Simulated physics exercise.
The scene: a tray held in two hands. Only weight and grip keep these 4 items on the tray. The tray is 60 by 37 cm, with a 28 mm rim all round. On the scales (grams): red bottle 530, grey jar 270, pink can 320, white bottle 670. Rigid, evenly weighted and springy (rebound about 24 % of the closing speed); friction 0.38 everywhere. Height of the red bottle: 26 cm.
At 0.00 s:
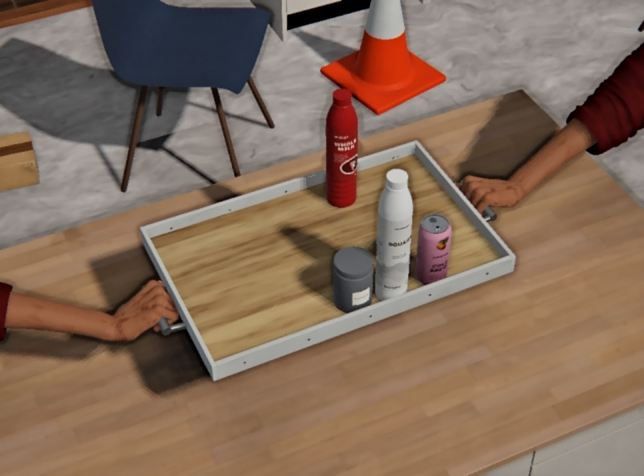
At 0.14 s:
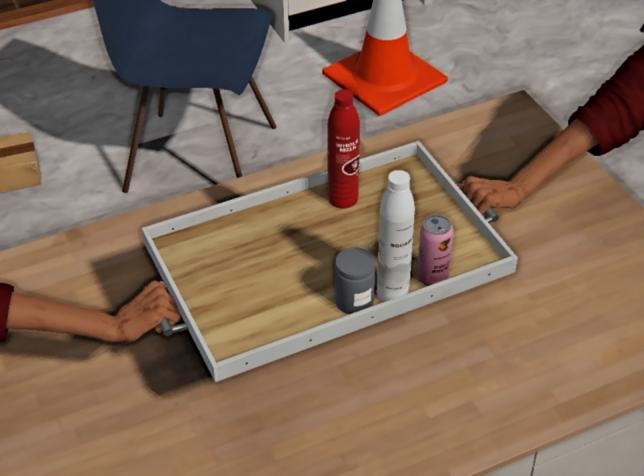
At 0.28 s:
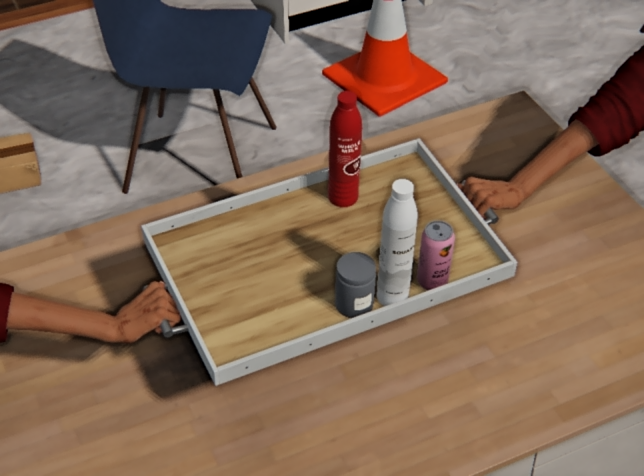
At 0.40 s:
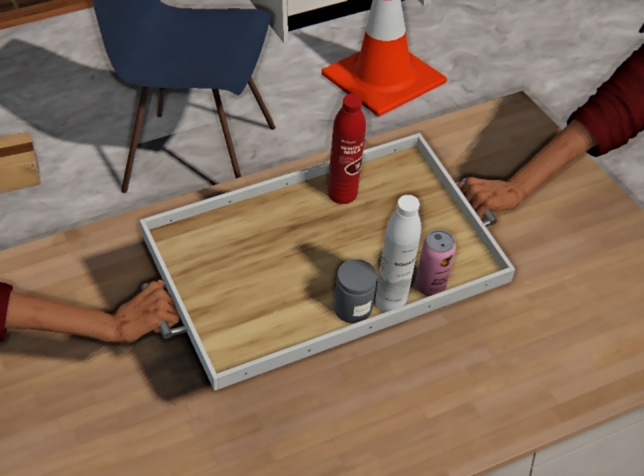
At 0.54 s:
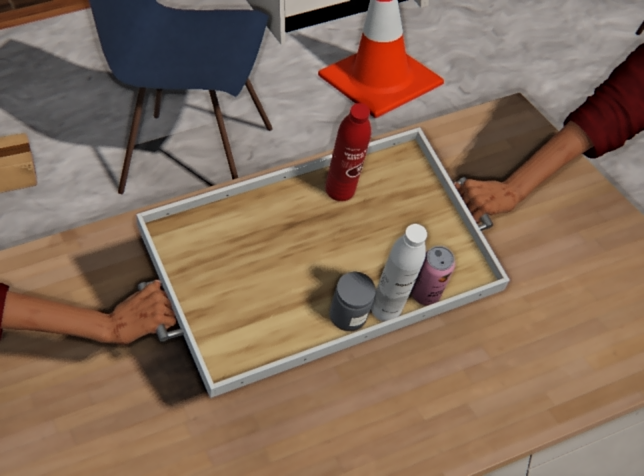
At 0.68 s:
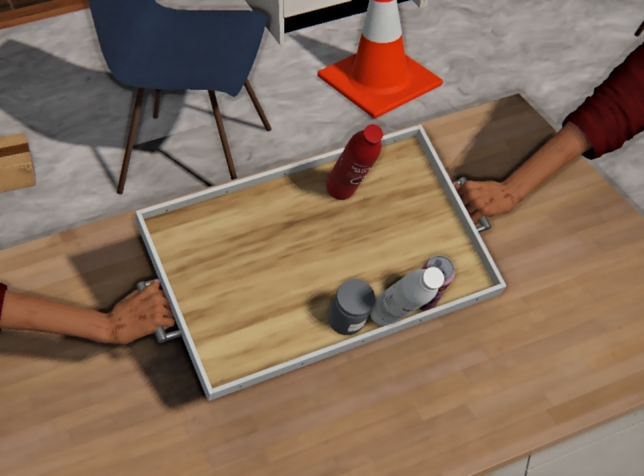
The video shows two hands holding a rimmed tray with a red bottle, white bottle, grey jar and pink can above a wooden surface. The tray starts level, then its near edge tilts downward, the items leaning with it.
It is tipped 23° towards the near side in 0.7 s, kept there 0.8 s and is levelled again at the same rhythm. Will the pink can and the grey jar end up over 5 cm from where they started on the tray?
The pink can keeps its place, the grey jar keeps its place.
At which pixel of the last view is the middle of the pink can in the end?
Around (432, 256).
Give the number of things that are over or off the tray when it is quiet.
2 of them.
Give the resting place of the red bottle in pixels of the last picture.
At about (379, 246).
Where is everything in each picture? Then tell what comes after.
In the first frame, tray level; pink can (433, 252); grey jar (353, 280).
In the second frame, tray level; red bottle (343, 149); white bottle (396, 238).
In the third frame, tray at 3°, near edge down; red bottle (345, 149); white bottle (397, 244).
In the fourth frame, tray at 8°, near edge down; red bottle (347, 149); white bottle (399, 255).
In the fifth frame, tray at 17°, near edge down; red bottle (350, 152); white bottle (400, 273).
In the sixth frame, tray at 22°, near edge down; grey jar (351, 308).
By 0.88 s, tray at 23°, near edge down; white bottle now off the tray; red bottle rocked 62° off its seat.
By 0.98 s, tray at 23°, near edge down; red bottle on its side.
By 1.38 s, pink can resting near (434, 287); grey jar resting near (354, 314).
By 1.98 s, tray at 10°, near edge down; red bottle on its side.
When it is over (2.8 s), off the tray, white bottle; lying over on the tray, red bottle; the other 2 within 5 cm of the start. End places, in pixels of the last picture, pink can near (432, 256), grey jar near (352, 288).
